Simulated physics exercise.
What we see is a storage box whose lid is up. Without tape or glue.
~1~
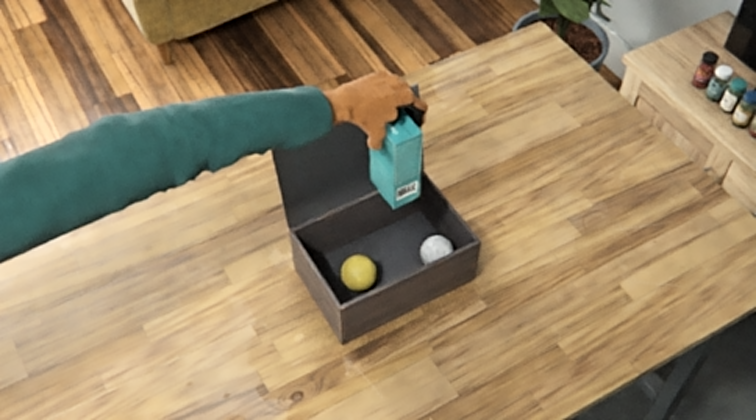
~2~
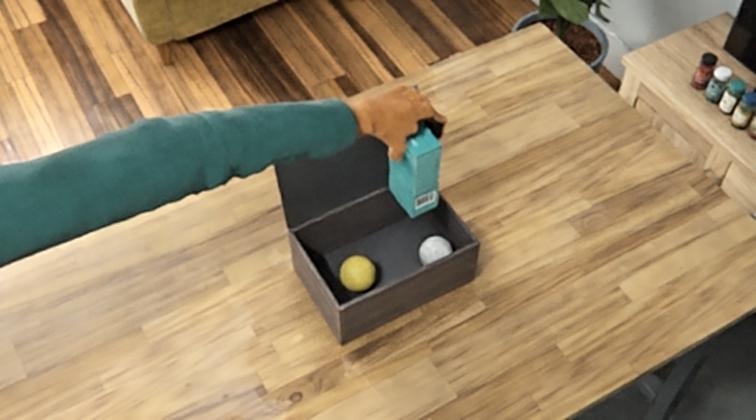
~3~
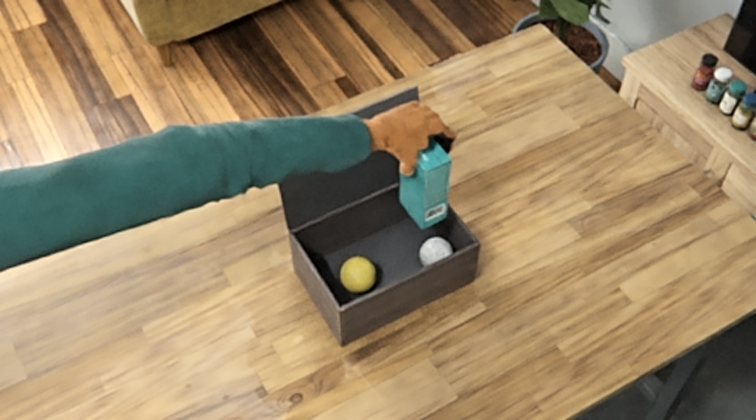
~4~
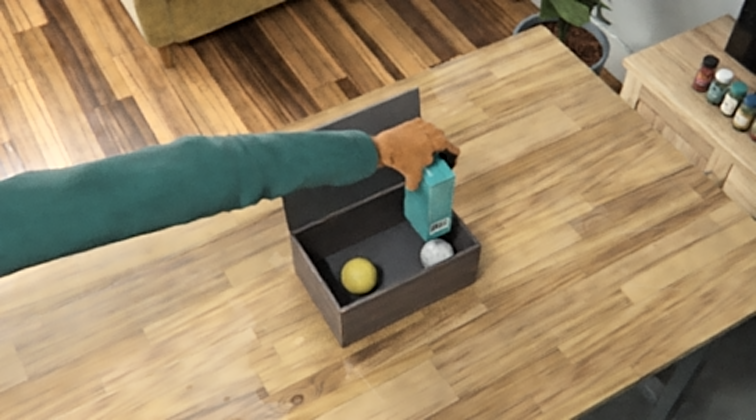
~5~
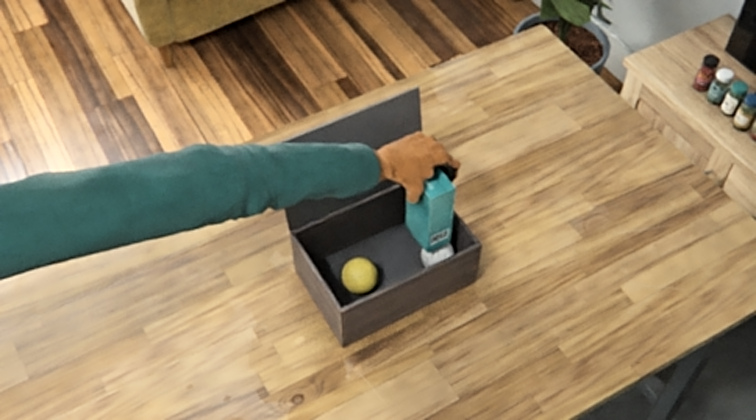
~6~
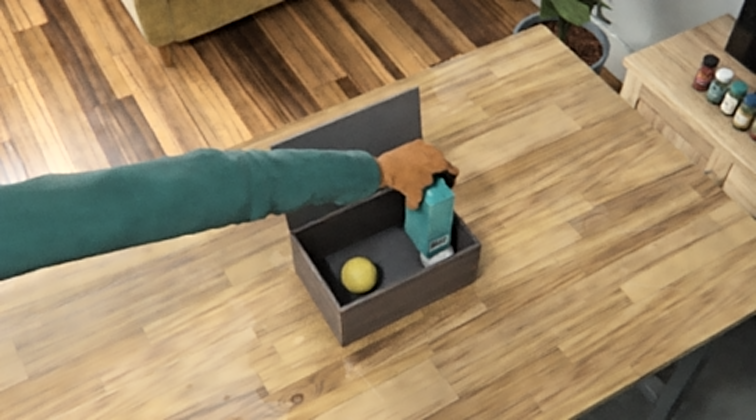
An arm in a teal sleeve, its hand in an orange-brown glove, lowered a turquoise carton into the right side of an open dark box holding a yellow ball and a white ball.
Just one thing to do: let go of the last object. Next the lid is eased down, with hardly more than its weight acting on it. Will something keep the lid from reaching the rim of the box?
No, it settles onto the rim.
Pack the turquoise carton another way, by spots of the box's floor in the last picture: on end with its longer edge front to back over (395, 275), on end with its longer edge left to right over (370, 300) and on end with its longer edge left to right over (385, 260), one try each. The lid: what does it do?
In order, the lid gets blocked, then gets blocked, then gets blocked.
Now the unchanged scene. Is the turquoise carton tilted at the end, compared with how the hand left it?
The turquoise carton ends up leaning.
Then, 0.40 s later than the last frame, turquoise carton tilted by 56° near (393, 245); white ball moved a little.
Then, 1.00 s later than the last frame, lid starting down; turquoise carton on its side near (379, 264); yellow lemon moved about its own width; white ball moved a little.
Then, 1.60 s later than the last frame, lid 57° above the rim; turquoise carton on its side near (379, 264); yellow lemon moved about its own width; white ball moved a little.
Then, 2.00 s later than the last frame, lid 18° above the rim; turquoise carton on its side near (379, 264); yellow lemon moved about its own width; white ball moved a little.
When it is over, lid shut; lying over in the box, turquoise carton; moved from the start, yellow lemon; white ball as before. End places, in pixels of the last picture, turquoise carton near (379, 264).
